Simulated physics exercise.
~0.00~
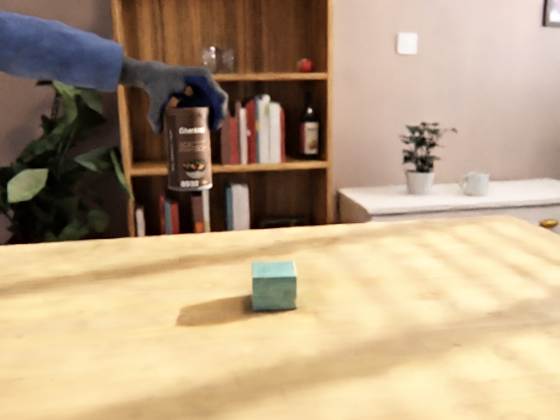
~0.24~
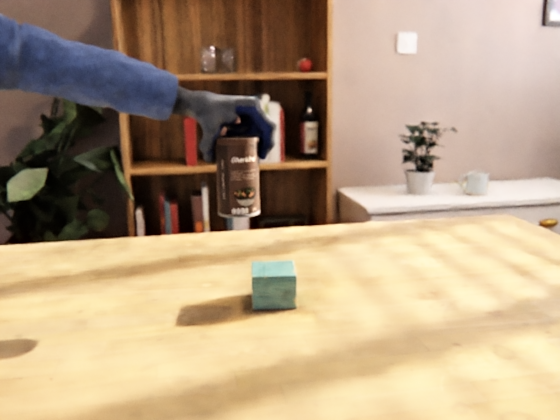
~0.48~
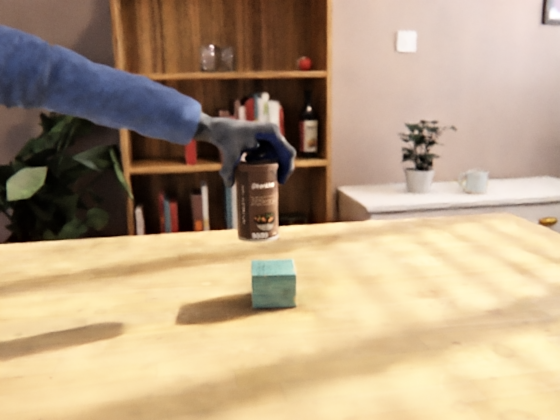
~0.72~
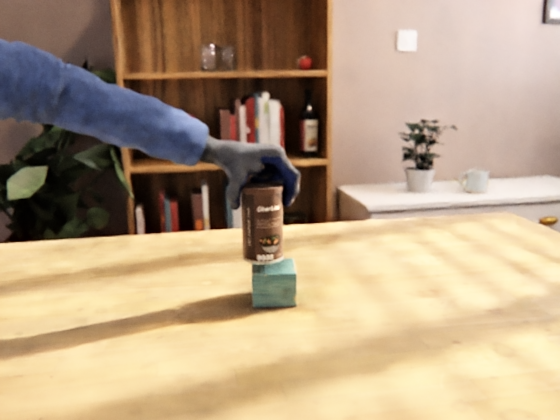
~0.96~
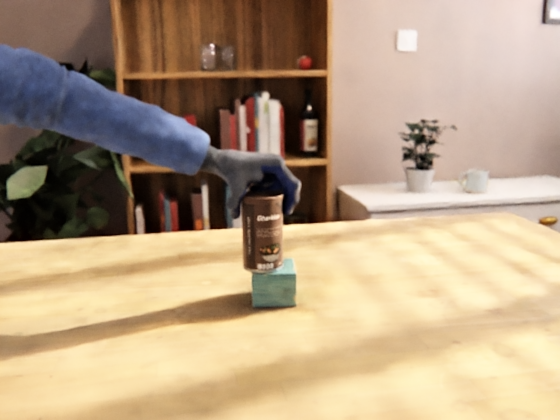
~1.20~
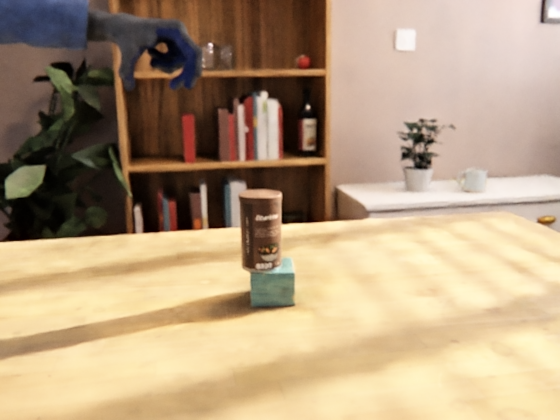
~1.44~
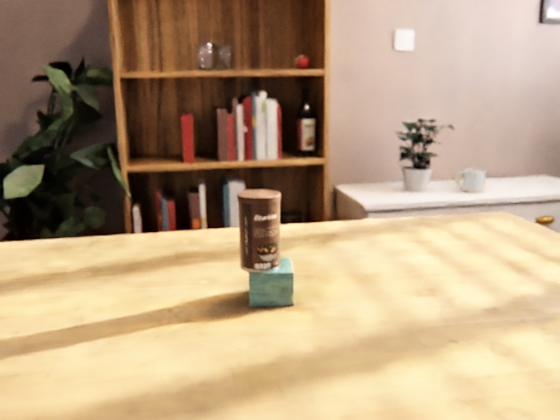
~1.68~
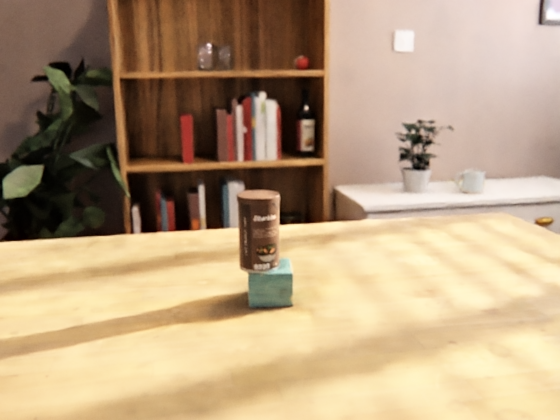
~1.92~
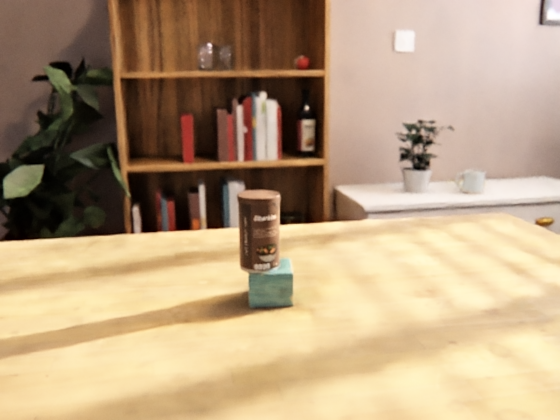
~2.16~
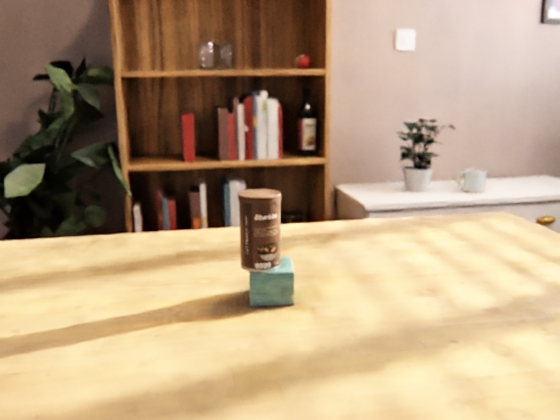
On a wooden table, a gloved hand sets a brown tin on a turquoise block, where it stays.
